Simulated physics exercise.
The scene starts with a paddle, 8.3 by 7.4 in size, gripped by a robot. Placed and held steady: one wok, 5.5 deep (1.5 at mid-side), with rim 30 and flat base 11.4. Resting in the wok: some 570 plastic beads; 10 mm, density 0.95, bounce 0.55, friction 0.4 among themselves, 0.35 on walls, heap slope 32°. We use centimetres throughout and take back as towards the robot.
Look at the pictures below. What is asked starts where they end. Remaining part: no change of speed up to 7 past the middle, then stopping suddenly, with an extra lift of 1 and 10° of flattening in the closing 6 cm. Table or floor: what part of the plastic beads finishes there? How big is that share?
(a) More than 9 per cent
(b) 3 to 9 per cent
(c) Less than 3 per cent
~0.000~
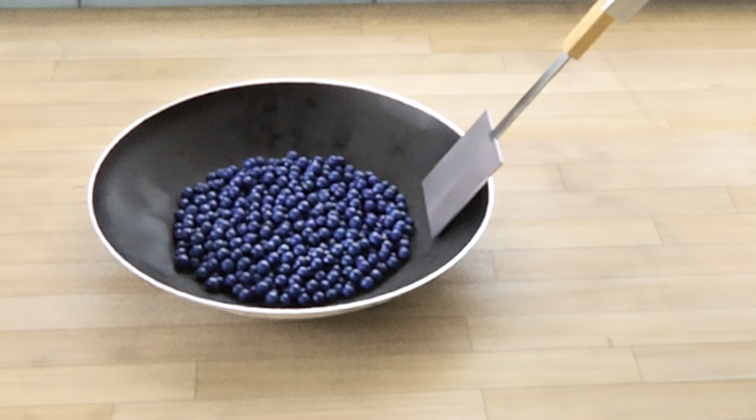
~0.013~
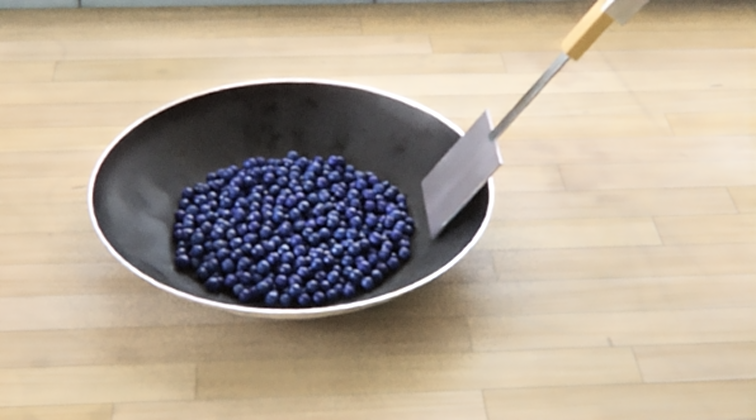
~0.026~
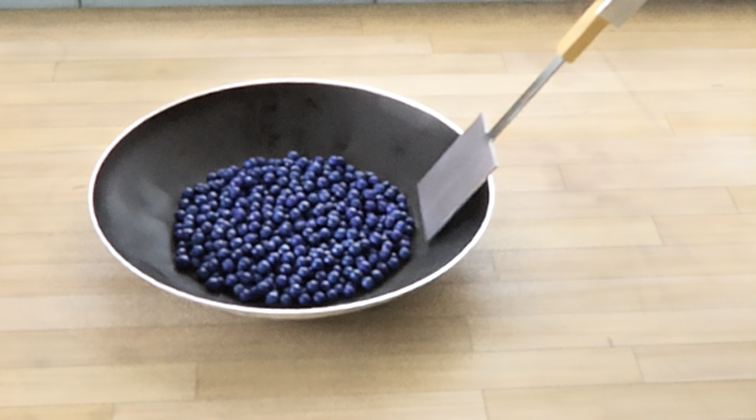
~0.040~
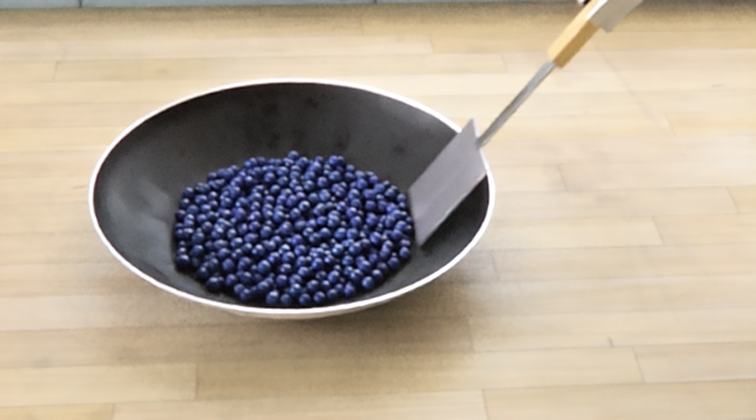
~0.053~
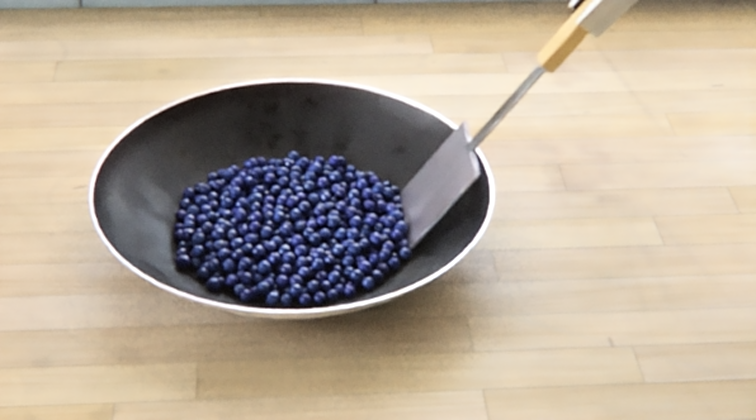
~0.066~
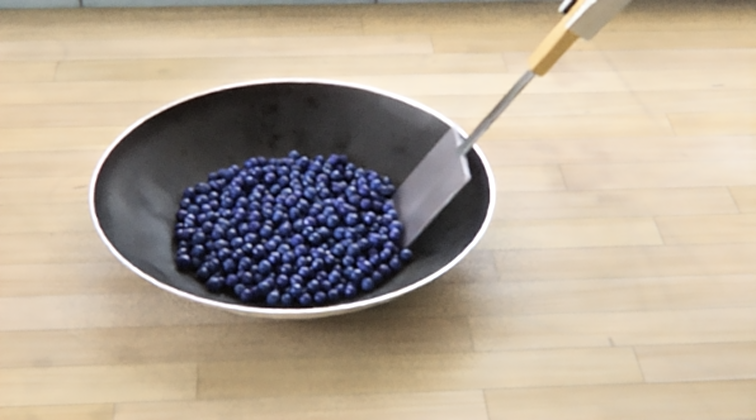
The answer is c.
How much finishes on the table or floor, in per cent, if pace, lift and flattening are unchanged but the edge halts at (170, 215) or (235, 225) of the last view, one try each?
Around 0 per cent for the first try and 0 per cent for the second.
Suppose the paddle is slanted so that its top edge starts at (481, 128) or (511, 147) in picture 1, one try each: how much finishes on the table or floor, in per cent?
First try around 0 percent, second around 0 percent.
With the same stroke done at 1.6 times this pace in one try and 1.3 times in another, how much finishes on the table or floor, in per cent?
Estimates in order: 0 per cent, 0 per cent.
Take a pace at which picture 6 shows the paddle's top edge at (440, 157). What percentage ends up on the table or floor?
Expect about 0 per cent there.
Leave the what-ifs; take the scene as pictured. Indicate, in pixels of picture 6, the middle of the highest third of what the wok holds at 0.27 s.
It is centred close to (197, 209).
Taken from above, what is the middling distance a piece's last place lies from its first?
4 cm.
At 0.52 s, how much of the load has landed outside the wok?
0 per cent.
By 0.17 s, sloping 55°, highest piece 3 above the table; 574 in the wok.
By 0.27 s, sloping 51°, highest piece 5 above the table; 574 in the wok.
By 0.52 s, sloping 45°, highest piece 6 above the table; 574 in the wok.
By 1.57 s, sloping 45°, highest piece 6 above the table; 574 in the wok.
Final count, 574 in the wok. That is 0 % on the table or floor.
